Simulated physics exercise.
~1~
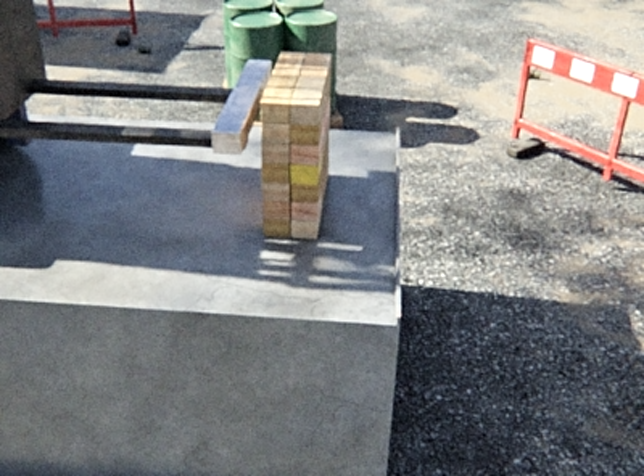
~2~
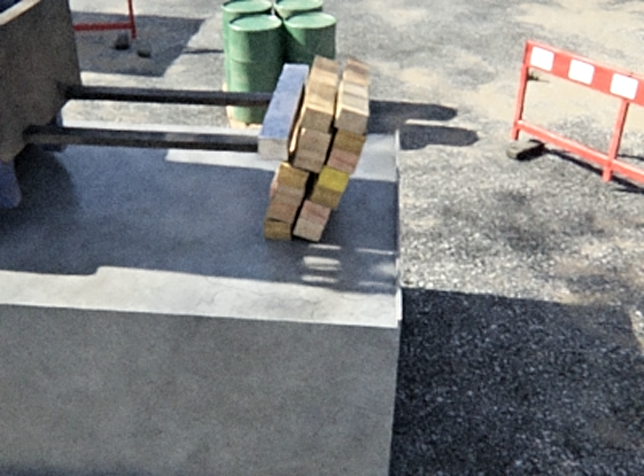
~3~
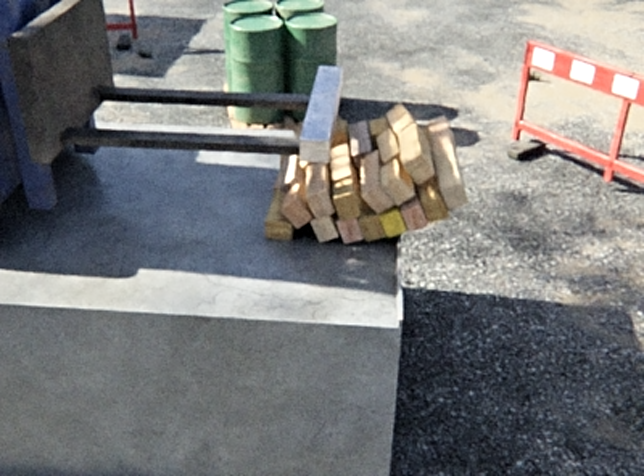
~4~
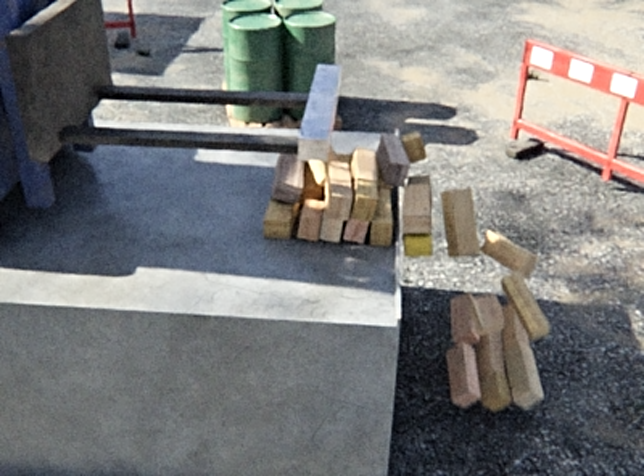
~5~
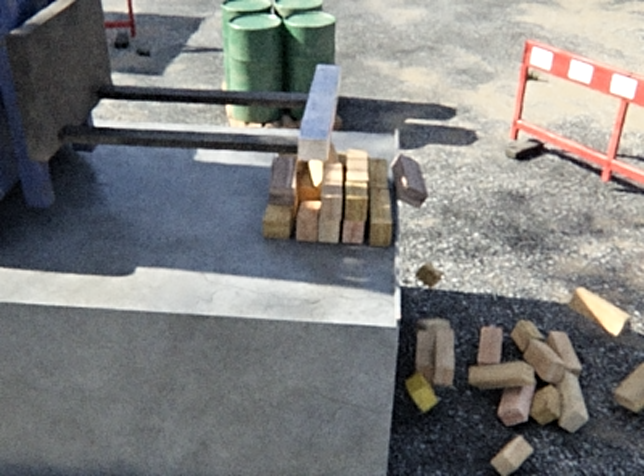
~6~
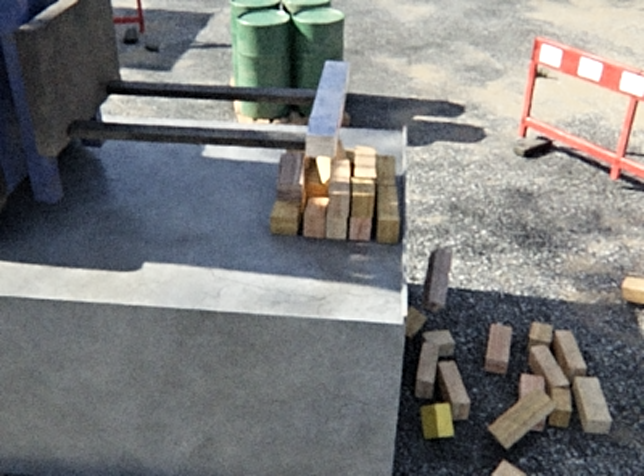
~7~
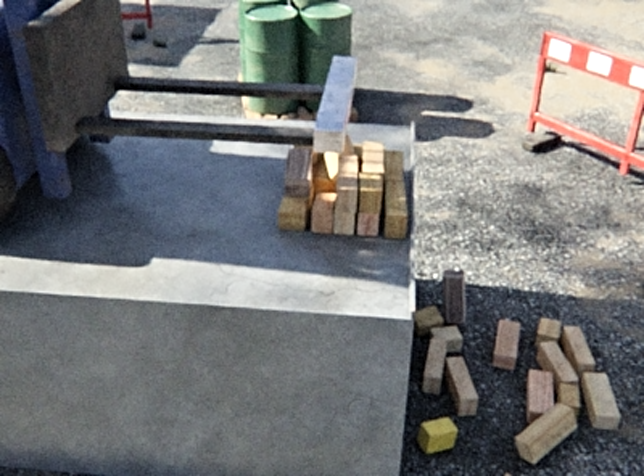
To begin with, a narrow stack of timber offcuts, one of them yellow, stands upright on a raised grey deck, with green drums behind and a red-and-white barrier to the right. A machine at the left pushes a level steel beam rightward into the stack. The blocks lean to the right, then topple and spread toward the open edge. The beam stops while many pieces, including the yellow one, spill over and tumble to the ground below. At the end, a low cluster remains on the deck beside the beam, and the others lie scattered in the shade beneath.
